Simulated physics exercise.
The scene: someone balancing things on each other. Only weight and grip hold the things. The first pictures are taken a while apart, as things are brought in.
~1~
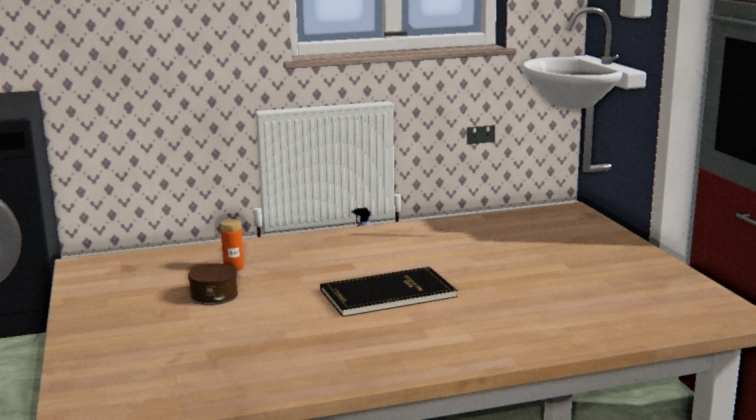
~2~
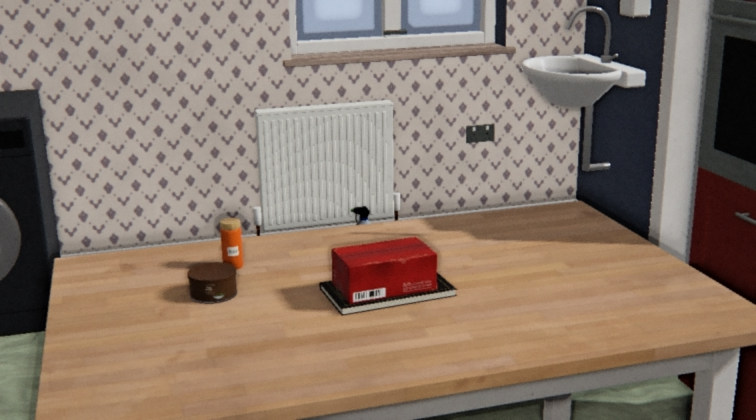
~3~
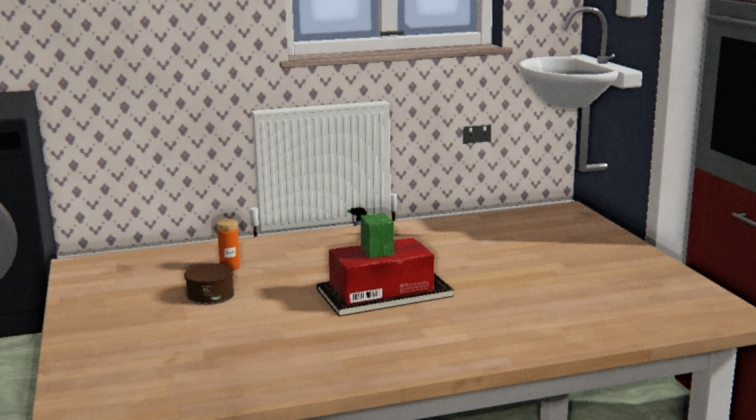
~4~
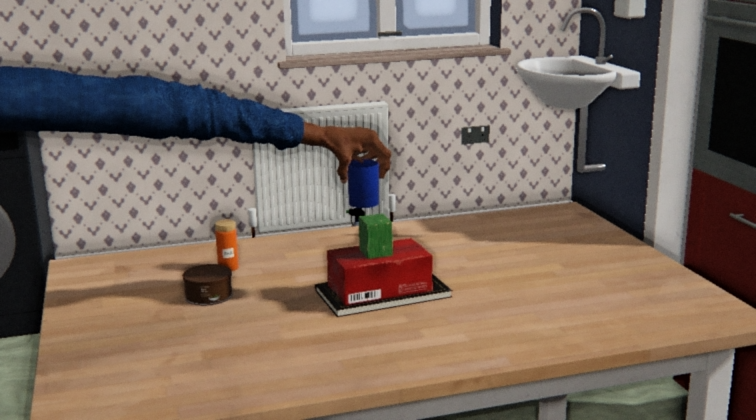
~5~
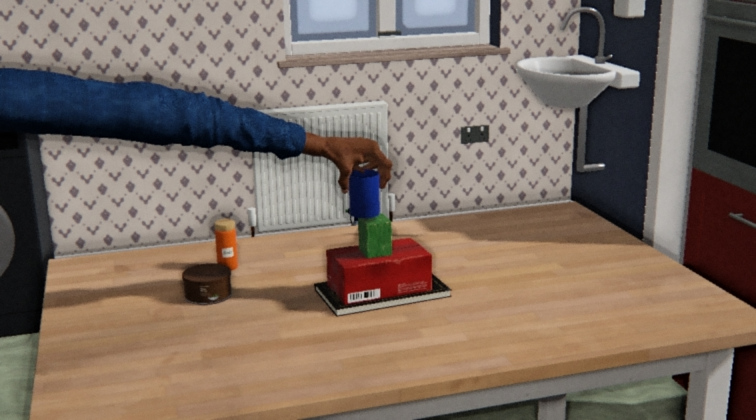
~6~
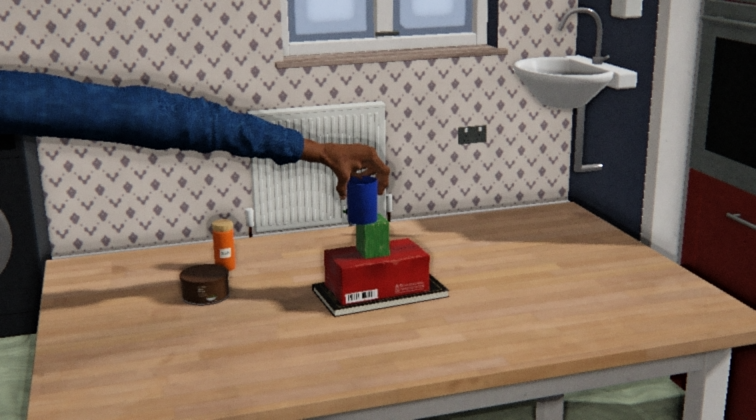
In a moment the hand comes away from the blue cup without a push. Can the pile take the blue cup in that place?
Outcome: The pile stays up.
Then, 1.00 s past the last view, nothing moves.
Then, 2.10 s past the last view, blue cup resting near (362, 201).
Finally, all 6 still in place. Final places as the last picture's camera would see them, blue cup near (362, 201). The pile holds.
